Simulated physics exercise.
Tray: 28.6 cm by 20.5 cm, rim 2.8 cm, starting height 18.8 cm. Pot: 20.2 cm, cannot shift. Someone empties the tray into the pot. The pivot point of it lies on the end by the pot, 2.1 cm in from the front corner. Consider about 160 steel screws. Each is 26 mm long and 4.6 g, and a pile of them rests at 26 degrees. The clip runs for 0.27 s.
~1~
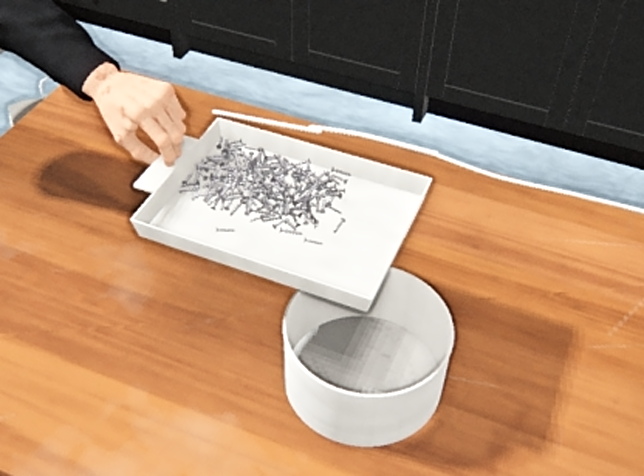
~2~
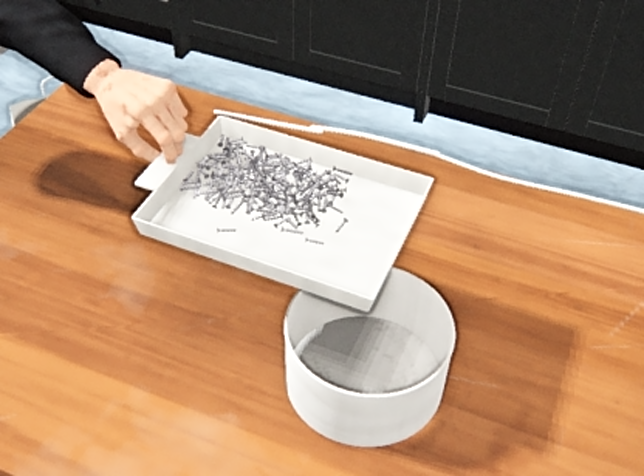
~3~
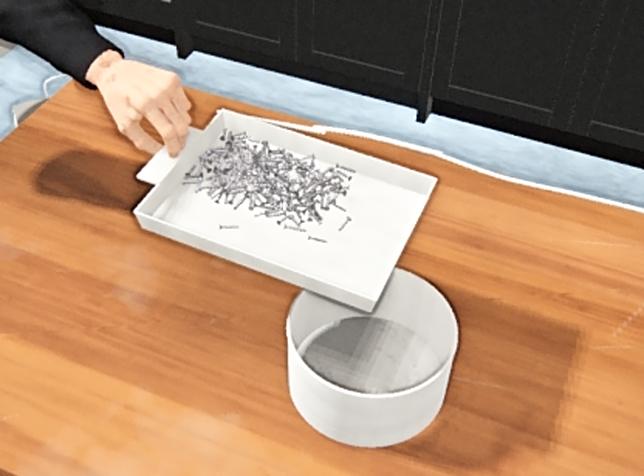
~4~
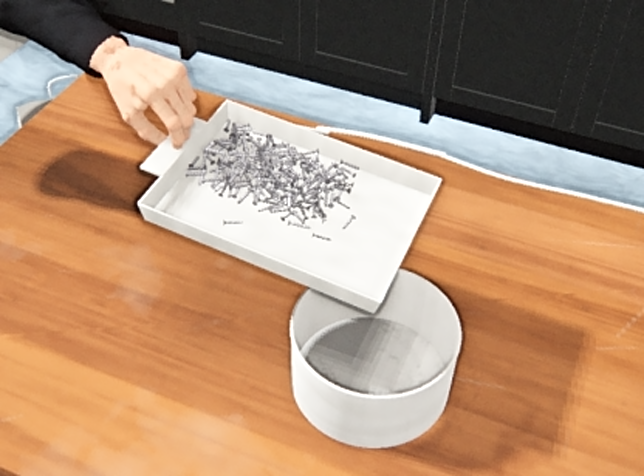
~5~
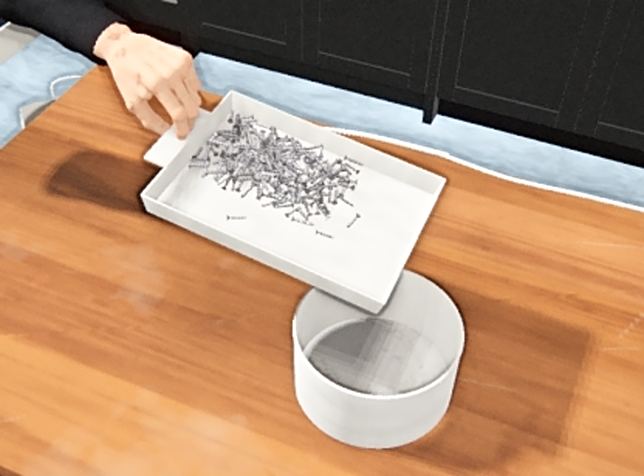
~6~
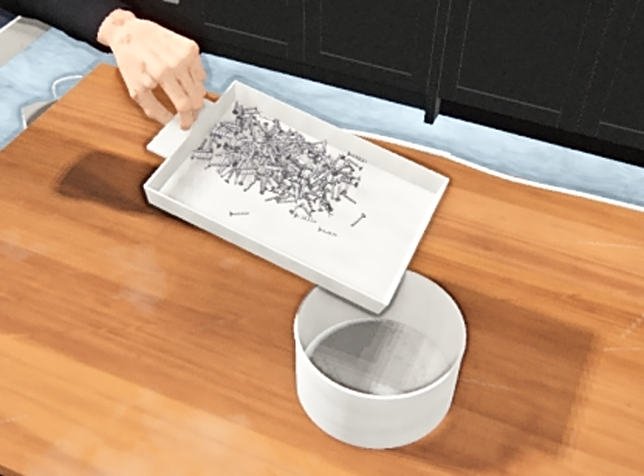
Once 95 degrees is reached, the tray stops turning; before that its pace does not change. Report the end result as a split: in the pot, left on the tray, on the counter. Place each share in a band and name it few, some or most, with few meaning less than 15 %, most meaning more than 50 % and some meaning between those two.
In the end: Pot most, tray few, counter some.
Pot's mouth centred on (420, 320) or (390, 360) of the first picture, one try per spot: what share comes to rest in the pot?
Close to 95 in a hundred, then close to 60 in a hundred.
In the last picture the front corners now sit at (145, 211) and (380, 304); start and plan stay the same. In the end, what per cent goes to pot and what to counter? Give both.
Split: Pot = 45, counter = 55.
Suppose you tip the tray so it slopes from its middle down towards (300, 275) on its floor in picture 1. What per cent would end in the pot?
I'd estimate about 55 %.
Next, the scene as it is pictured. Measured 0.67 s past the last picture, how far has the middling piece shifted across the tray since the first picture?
I'd say close to 18 centimetres.
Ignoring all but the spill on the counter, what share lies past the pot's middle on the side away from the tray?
That works out to about 100 percent.
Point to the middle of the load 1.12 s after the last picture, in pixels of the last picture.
Roughly pixel (427, 244).
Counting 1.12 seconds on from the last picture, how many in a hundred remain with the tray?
It comes to near 90 per cent.
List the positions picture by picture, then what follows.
The first picture shows tray tilt 0 degrees, front corners at (137, 218) and (368, 294); middle of the pieces at (262, 188); pot at (369, 325).
The second picture shows tray tilt 1 degrees, front corners at (138, 216) and (370, 295); middle of the pieces at (263, 187).
The third picture shows tray tilt 3 degrees, front corners at (141, 210) and (373, 295); middle of the pieces at (266, 182).
The fourth picture shows tray tilt 6 degrees, front corners at (144, 202) and (378, 297), lowest corner right front; middle of the pieces at (270, 177).
The fifth picture shows tray tilt 9 degrees, front corners at (148, 194) and (382, 298), lowest corner right front; middle of the pieces at (273, 171).
The sixth picture shows tray tilt 12 degrees, front corners at (151, 186) and (384, 299), lowest corner right front; middle of the pieces at (276, 165); pot at (380, 327).
Then, 0.67 s after the last picture, tilt 51 degrees; the tray holds 100 %, the pot 0 %.
Then, 1.12 s after the last picture, tilt 77 degrees; the tray holds 90 %, the pot 5 %.
Then, 1.64 s after the last picture, tilt 95 degrees; the tray holds 20 %, the pot 40 %.
In the end, pot 65 %, tray 0 %, counter 35 %.
